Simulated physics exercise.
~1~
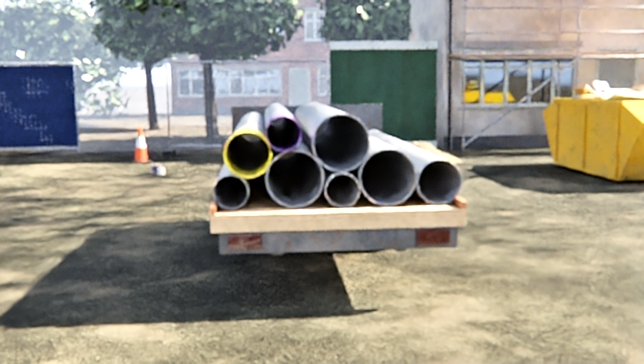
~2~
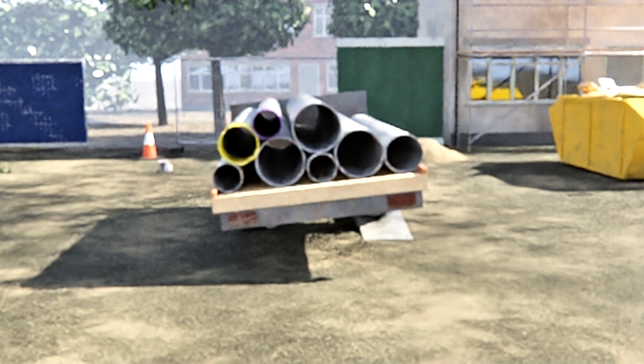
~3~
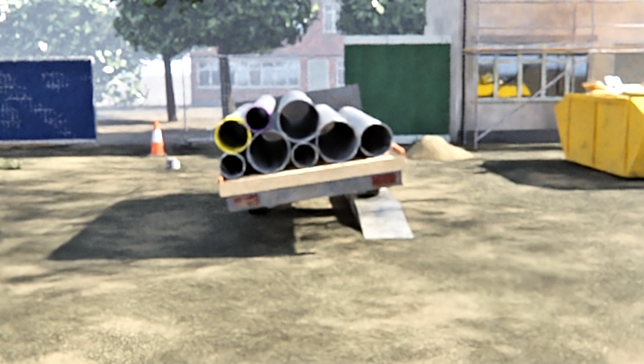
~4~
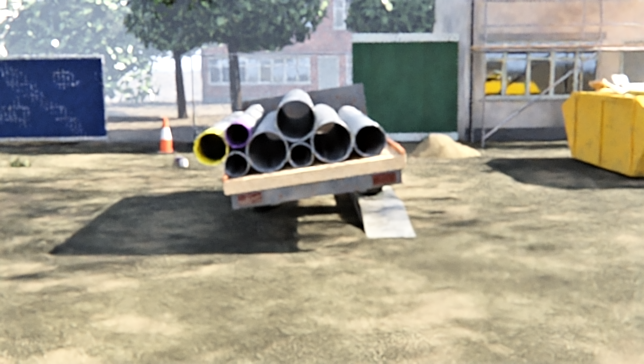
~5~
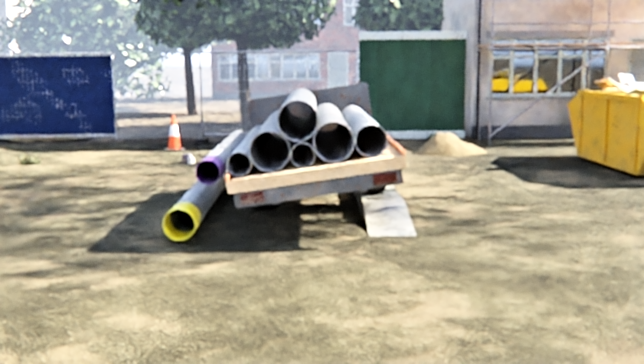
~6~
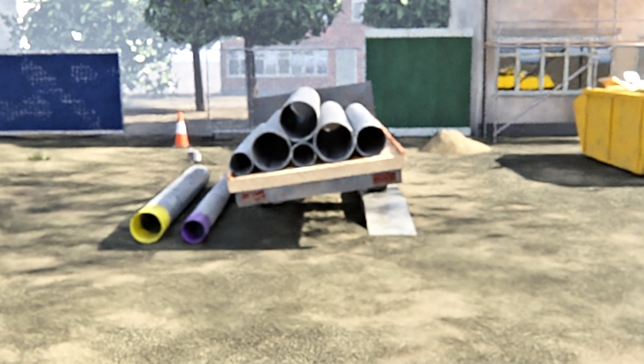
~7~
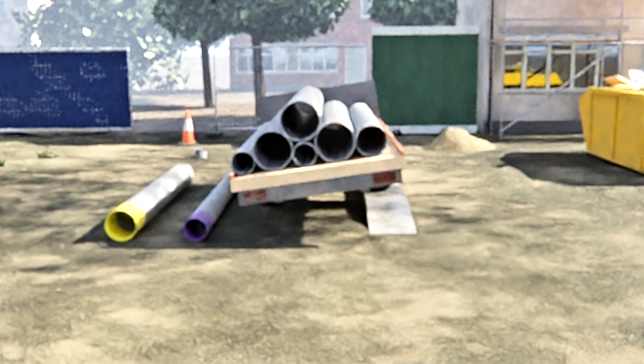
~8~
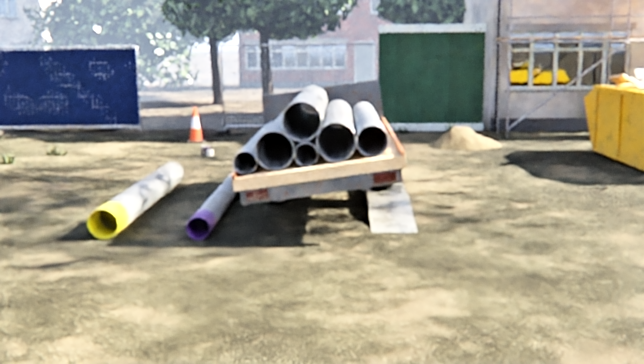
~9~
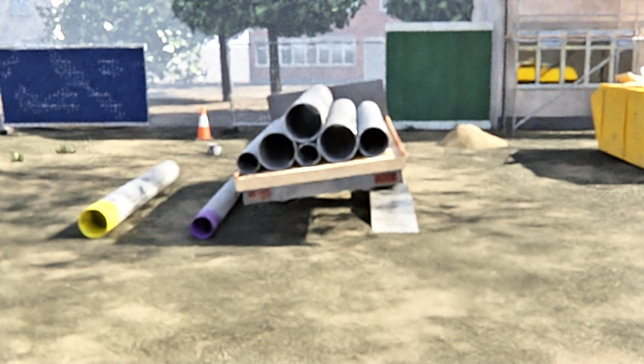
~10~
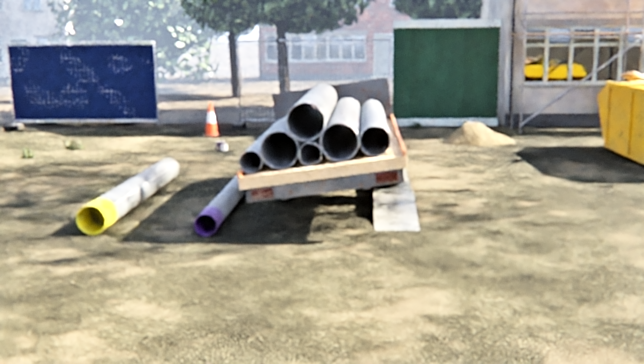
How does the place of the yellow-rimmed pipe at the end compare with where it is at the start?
At the start it rests up on the left side of the stack on the trailer. By the end it lies on the ground to the left of the trailer, beyond the purple-rimmed pipe.
